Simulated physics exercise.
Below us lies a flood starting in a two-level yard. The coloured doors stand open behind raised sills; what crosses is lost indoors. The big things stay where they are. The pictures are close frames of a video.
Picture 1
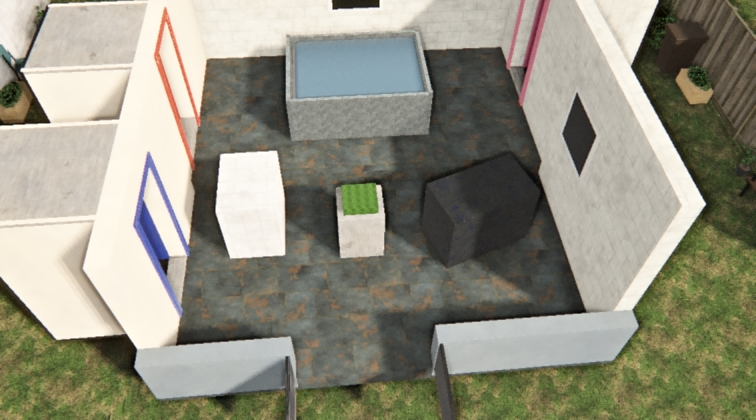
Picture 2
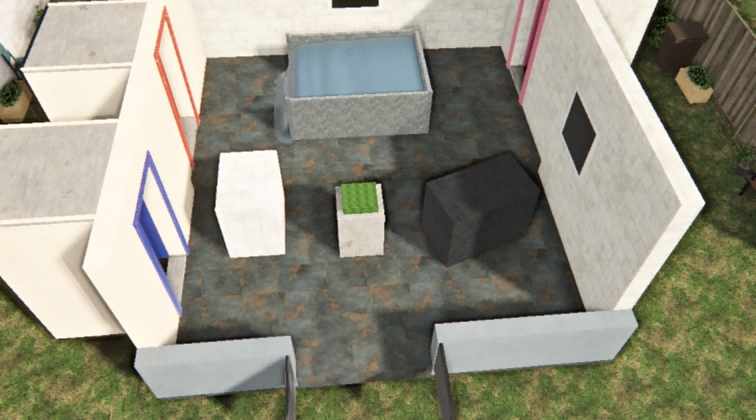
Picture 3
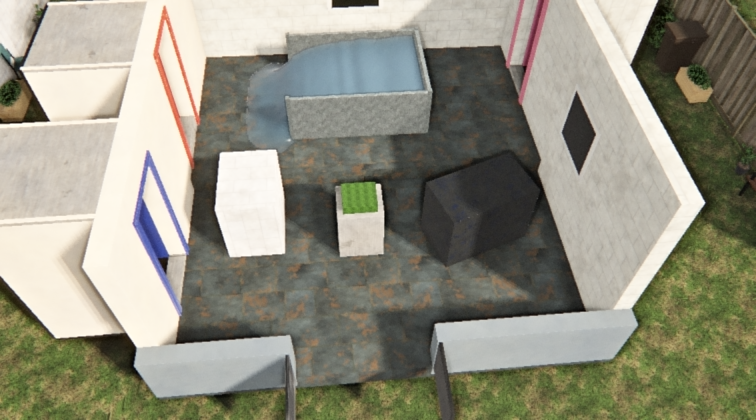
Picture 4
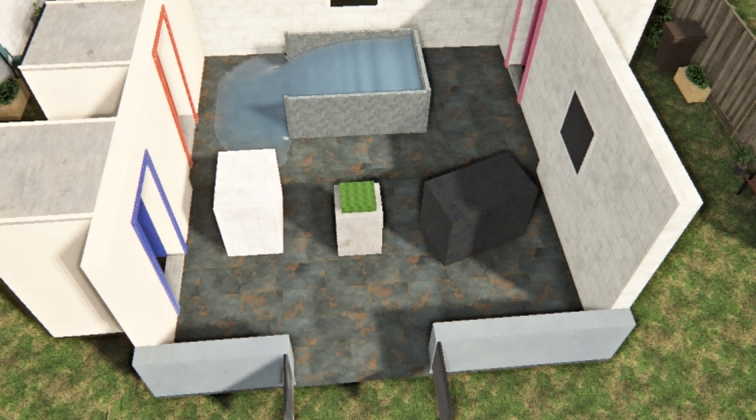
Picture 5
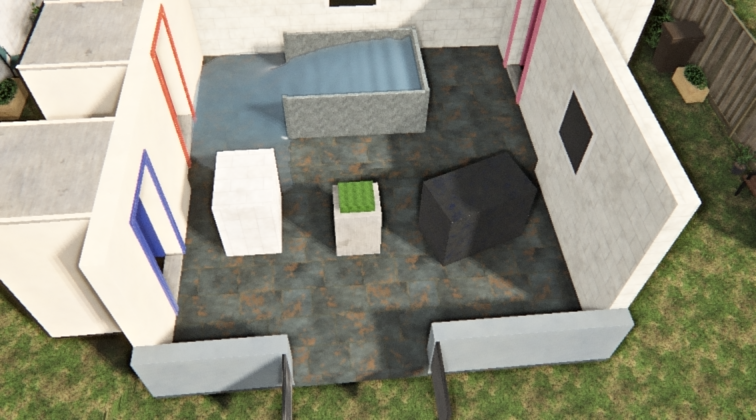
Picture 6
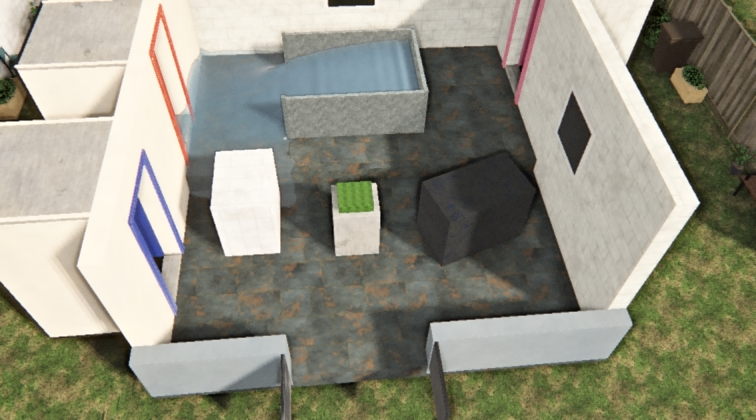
A stone tank full of water in a walled yard opened at its left side, and the water poured out, spread to the left wall by the red doorway, then crept toward the white block.
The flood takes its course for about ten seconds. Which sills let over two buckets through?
In the end: The red door floods; the pink door floods; the blue door floods.
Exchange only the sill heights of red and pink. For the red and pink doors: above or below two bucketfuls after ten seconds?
Then: Red door floods, pink door stays under.
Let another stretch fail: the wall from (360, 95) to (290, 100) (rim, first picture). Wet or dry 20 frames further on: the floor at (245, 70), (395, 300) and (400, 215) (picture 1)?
In turn: Clear, covered, wet.
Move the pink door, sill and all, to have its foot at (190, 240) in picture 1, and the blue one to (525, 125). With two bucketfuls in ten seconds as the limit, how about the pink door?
Then: Pink floods.
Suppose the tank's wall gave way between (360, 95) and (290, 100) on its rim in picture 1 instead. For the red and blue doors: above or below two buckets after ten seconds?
One by one: Red lets less in; blue goes over.
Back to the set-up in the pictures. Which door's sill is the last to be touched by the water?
It is the pink one.
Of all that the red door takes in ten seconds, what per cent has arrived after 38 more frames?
I make it 100 per cent.
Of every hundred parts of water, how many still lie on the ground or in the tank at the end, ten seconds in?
I make it 84 per cent.
A moment on, water covers 20 % of the floor; the red door over two buckets in, the pink door not reached, the blue door wet at the sill, nothing in.
Next, water covers 30 % of the floor; the red door far over two buckets in, the pink door not reached, the blue door wet at the sill, nothing in.
Then, water covers 55 % of the floor; the red door far over two buckets in, the pink door under two buckets in, the blue door over two buckets in.
Later, water covers 90 % of the floor; the red door far over two buckets in, the pink door over two buckets in, the blue door over two buckets in.
In the end, water covers 90 % of the floor; the red door far over two buckets in, the pink door over two buckets in, the blue door over two buckets in.
